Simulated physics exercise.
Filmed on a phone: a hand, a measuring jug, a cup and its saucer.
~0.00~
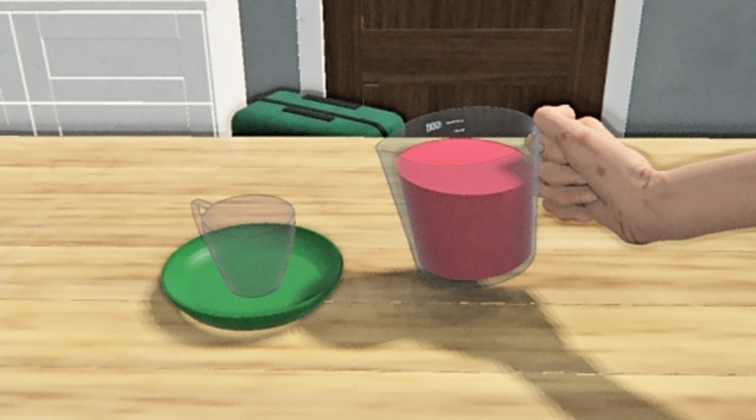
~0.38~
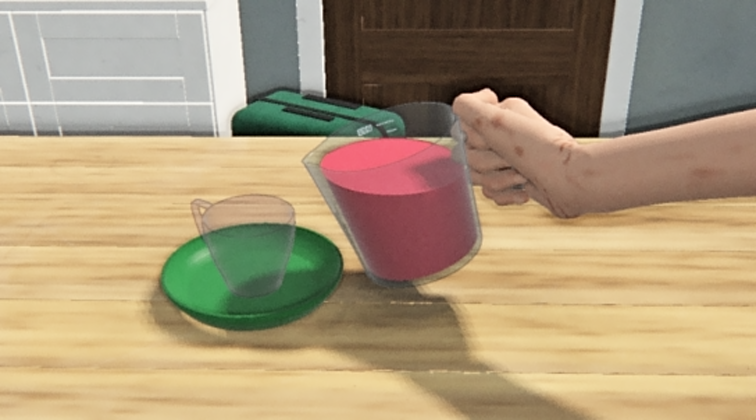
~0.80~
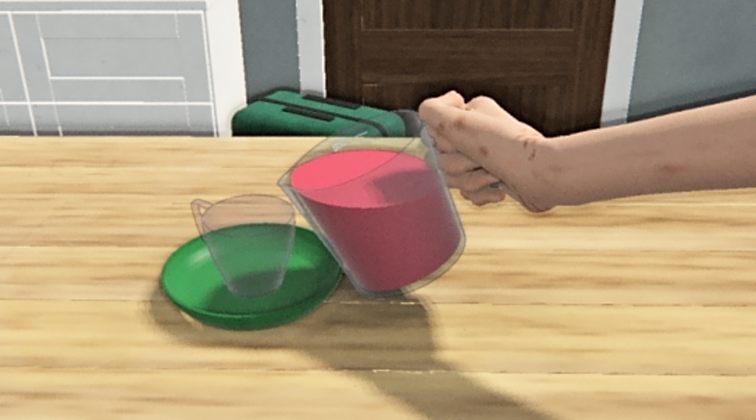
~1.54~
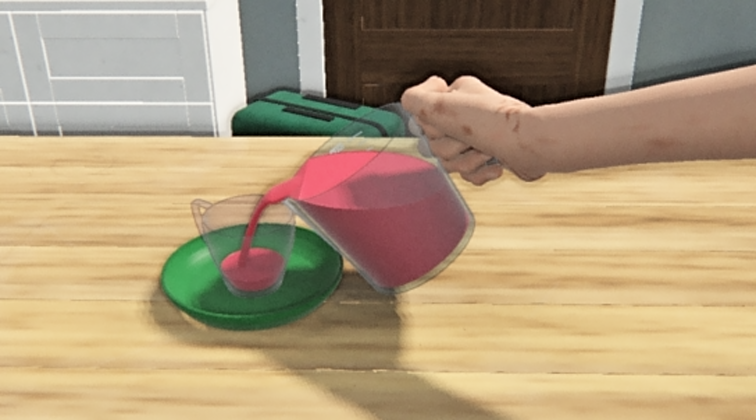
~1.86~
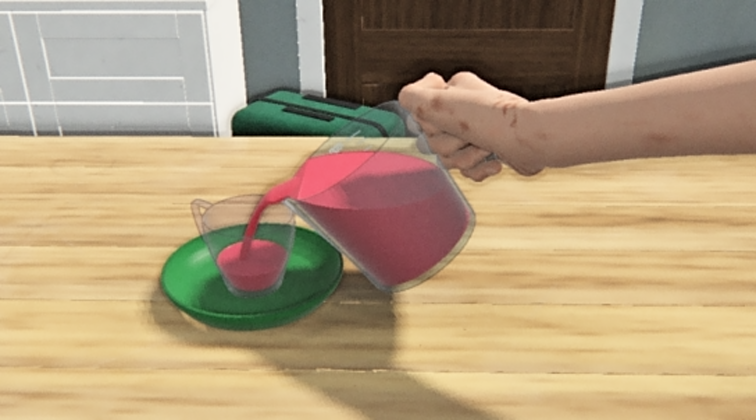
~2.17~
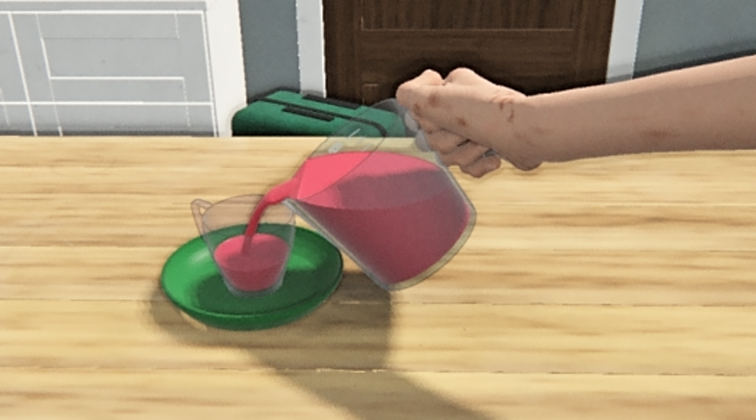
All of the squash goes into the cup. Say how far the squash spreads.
In the end it floods on to the top.
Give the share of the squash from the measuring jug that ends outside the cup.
About 70 per cent.
By 7.5 s, the cup is full to the brim; the saucer is wet, with room to spare.
By 11.7 s, the cup is full to the brim; the saucer is full and running over.
By 15.1 s, the cup is full to the brim; the saucer is full and running over.
